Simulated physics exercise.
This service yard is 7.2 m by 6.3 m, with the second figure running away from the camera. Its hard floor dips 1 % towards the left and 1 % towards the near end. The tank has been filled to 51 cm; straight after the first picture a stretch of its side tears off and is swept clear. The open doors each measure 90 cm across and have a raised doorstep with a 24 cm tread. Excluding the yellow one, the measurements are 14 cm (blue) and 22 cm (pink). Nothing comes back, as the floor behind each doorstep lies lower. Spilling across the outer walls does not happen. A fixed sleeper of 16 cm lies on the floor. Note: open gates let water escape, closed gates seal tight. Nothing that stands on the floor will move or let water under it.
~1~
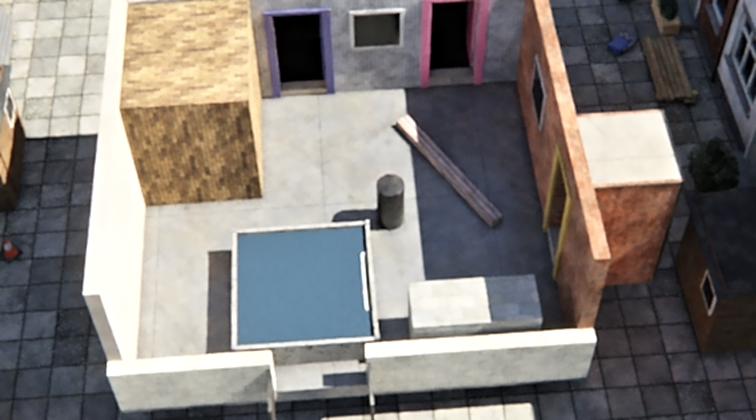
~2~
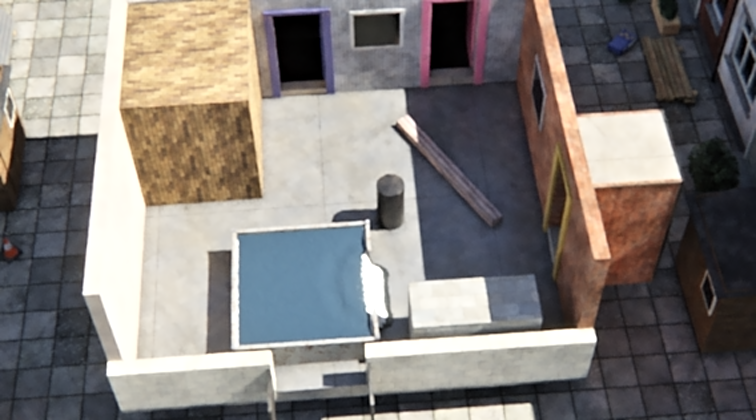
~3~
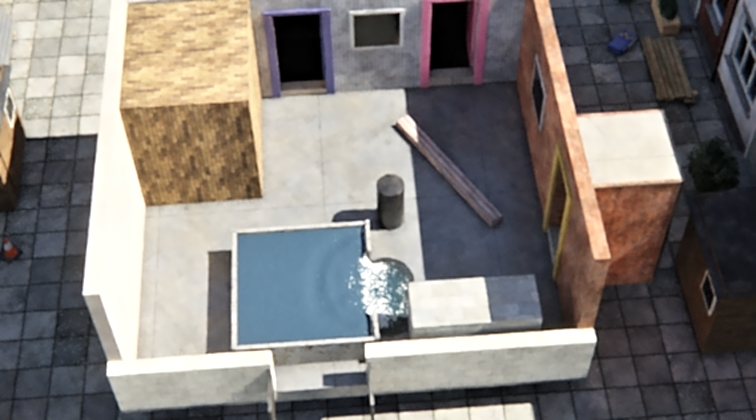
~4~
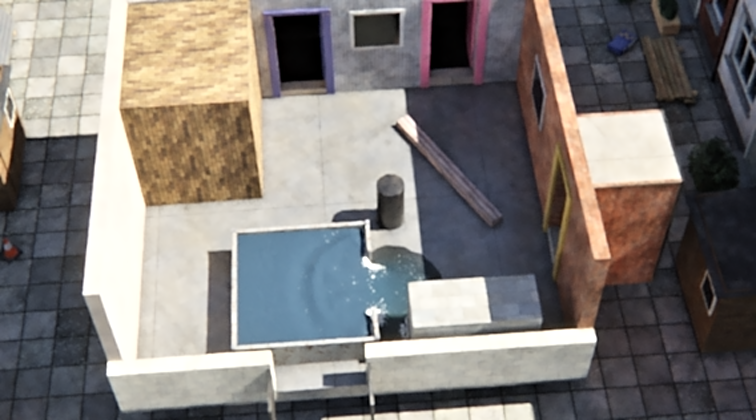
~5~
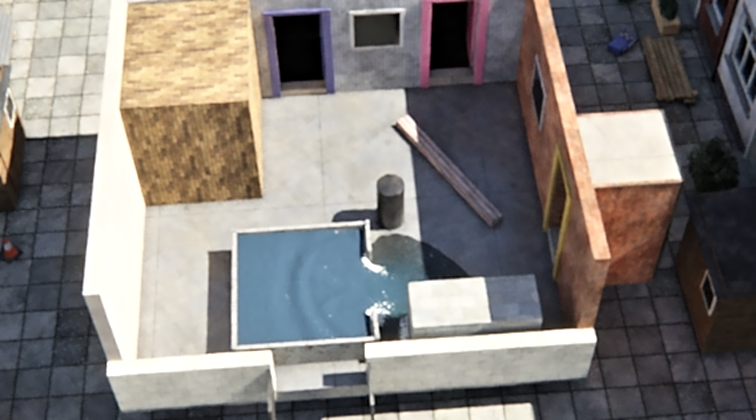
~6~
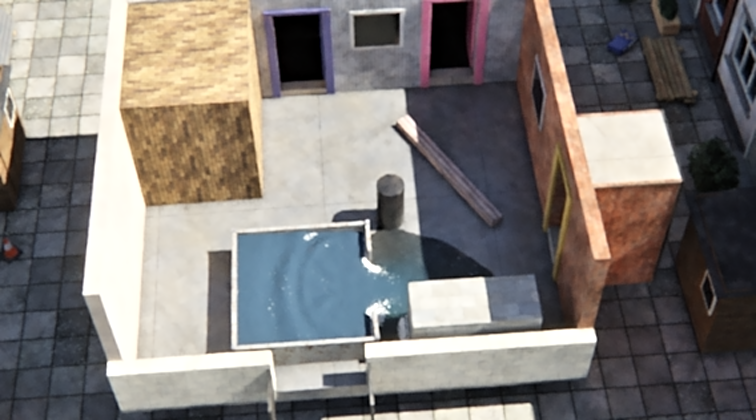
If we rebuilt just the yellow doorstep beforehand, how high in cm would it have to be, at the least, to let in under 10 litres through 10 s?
I would say 23 cm at minimum.
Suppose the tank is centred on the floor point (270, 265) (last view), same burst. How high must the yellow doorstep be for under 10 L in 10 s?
23 cm, give or take.
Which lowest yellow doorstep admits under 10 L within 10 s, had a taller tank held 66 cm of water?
Something near 31 cm should do.
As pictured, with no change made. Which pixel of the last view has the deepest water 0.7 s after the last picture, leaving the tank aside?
Around (405, 322).
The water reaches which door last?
The blue door comes last.
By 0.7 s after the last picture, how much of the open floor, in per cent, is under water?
About 20 per cent.
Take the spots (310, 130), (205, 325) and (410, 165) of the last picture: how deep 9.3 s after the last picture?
I'd read roughly 12, 1 and 5 cm there.
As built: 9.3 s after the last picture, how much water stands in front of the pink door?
About 6.0 centimetres deep.
Then, 0.7 s after the last picture water covers 20 % of the floor, deepest (29 cm) near (405, 322); 14 cm at the yellow door, 0 litres in over its 19 cm doorstep.
Then, 2.3 s after the last picture water covers 40 % of the floor, deepest (28 cm) near (544, 267); 27 cm at the yellow door, 23 litres in over its 19 cm doorstep.
Then, 9.3 s after the last picture water covers 85 % of the floor, deepest (14 cm) near (263, 131); 9 cm at the yellow door, 39 litres in over its 19 cm doorstep.
At the yellow door as built, the water peaked near 28 cm, 2.1 s after the last picture.
Run again over the same 10 s with other heights there, 34 litres in over 19.5 cm, 2 litres over 26 cm. The limit of 10 litres is kept from about 23 cm up.
